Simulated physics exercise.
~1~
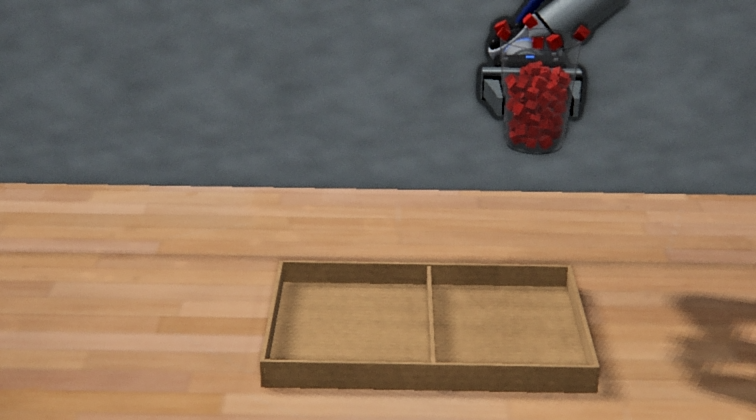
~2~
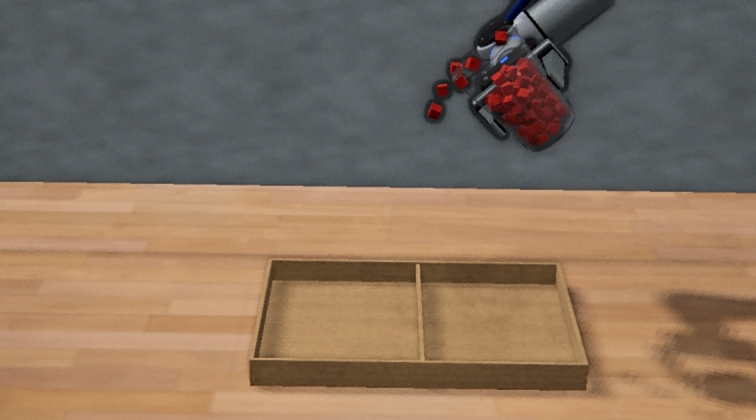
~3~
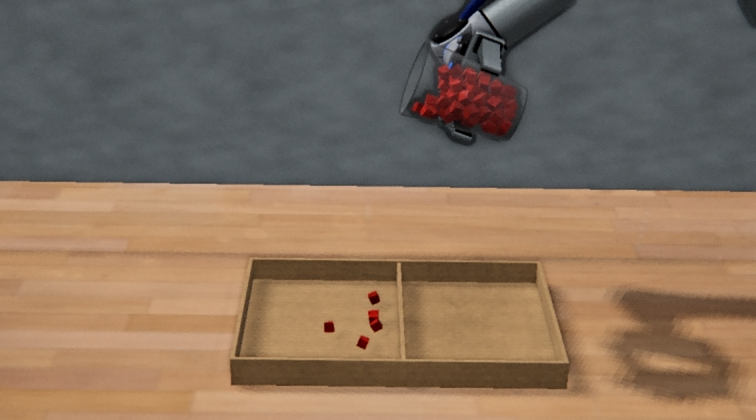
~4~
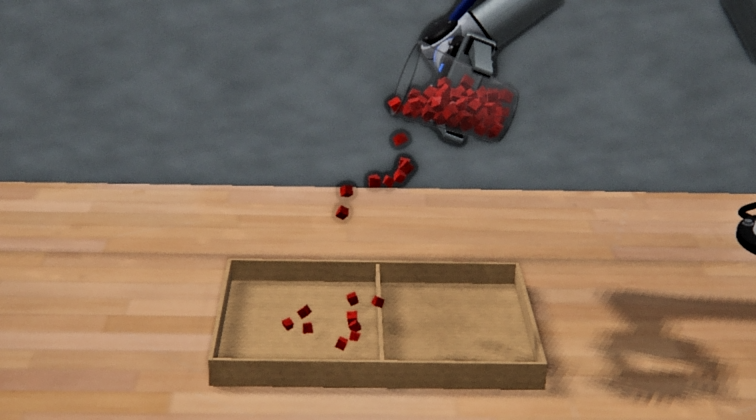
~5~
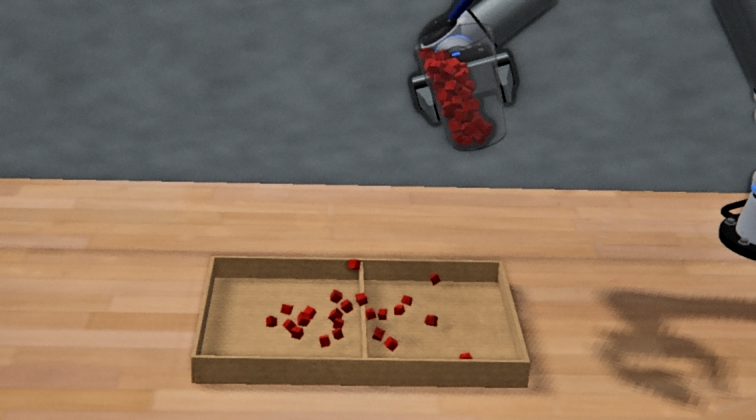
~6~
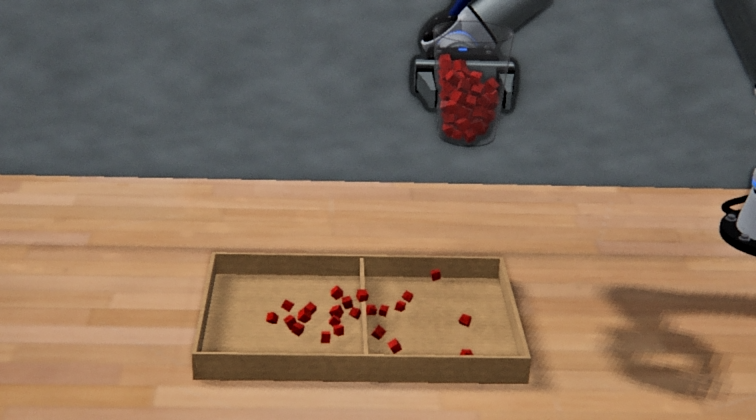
A robot arm tipped a clear cup heaped with red cubes over a divided tray, spilling some into both sections, more of them on the left, then turned it upright again with most of the cubes still inside.
